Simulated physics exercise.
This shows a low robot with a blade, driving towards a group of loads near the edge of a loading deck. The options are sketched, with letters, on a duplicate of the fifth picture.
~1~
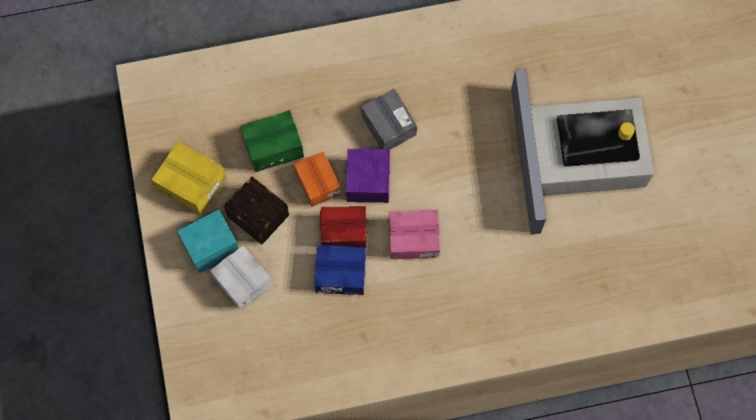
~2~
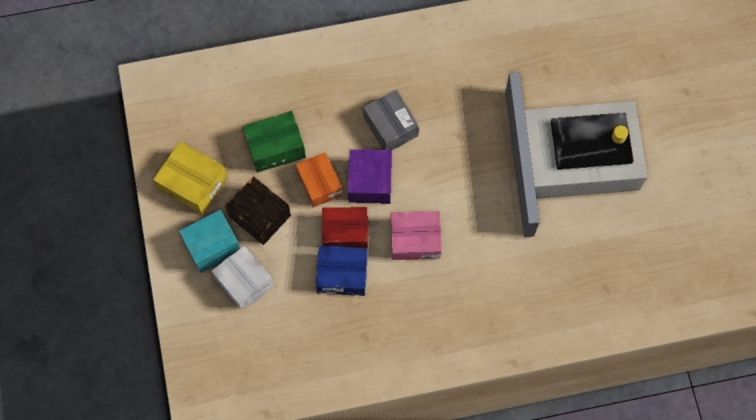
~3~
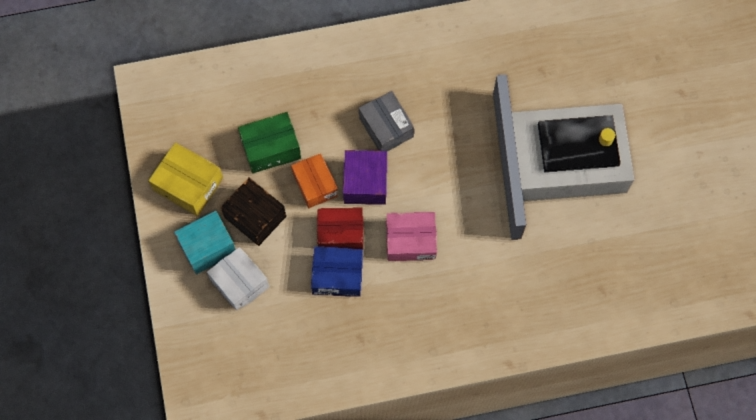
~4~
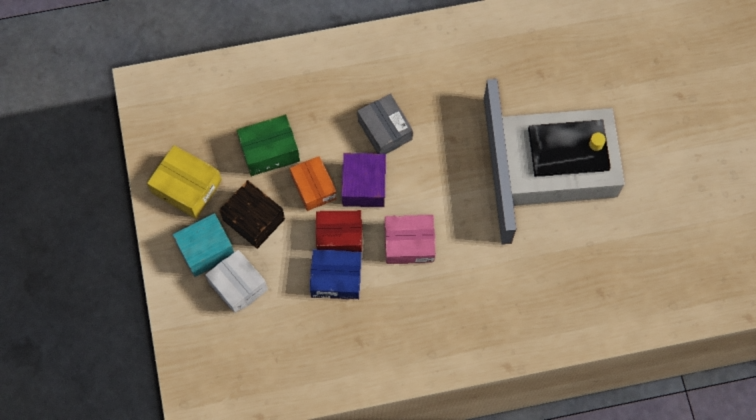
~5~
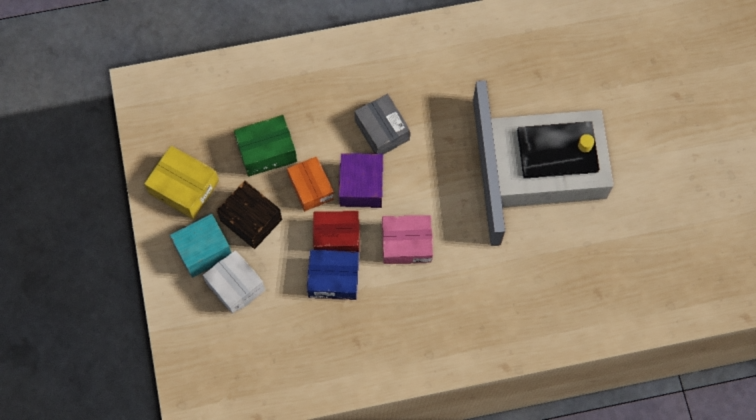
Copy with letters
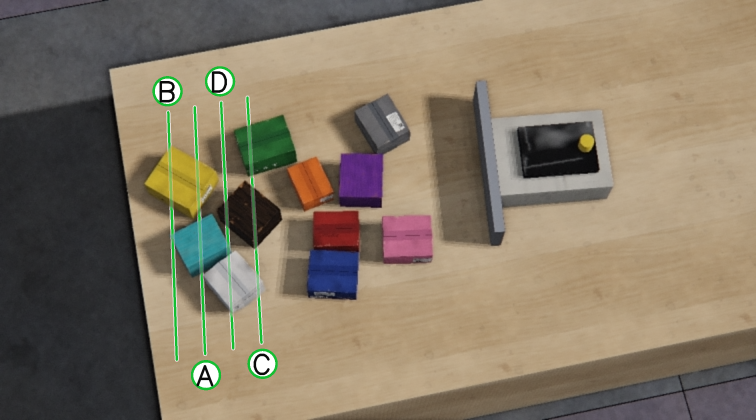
A pale wooden loading deck above a dark tiled floor is seen from high overhead, slightly tilted in view. Yellow, green, orange, purple, grey, black, turquoise, white, red, blue and pink boxes cluster at the left near the deck's edge, while a low grey robot with a black top, yellow knob and wide blade sits at right. The robot drives slowly leftward, blade first, narrowing the gap, as the boxes keep their arrangement and the camera drifts very slightly.
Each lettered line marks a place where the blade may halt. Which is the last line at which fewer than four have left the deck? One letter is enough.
It should halt at D.
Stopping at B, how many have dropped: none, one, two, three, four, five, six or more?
Six or more.
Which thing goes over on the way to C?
The turquoise crate goes over.
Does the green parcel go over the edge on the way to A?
No.
On the marked copy, A at (200, 226); B at (172, 232); C at (254, 216); D at (227, 221).
With D. Early on, robot (458, 168); grey parcel (364, 122); blue parcel (325, 279).
Further on, robot (364, 186); turquoise crate (168, 255); yellow box (171, 181).
At the end, robot (290, 201); turquoise crate over the edge; yellow box over the edge; three fallen.
As for the rest, A drops five; B drops seven; C is within the limit but short.
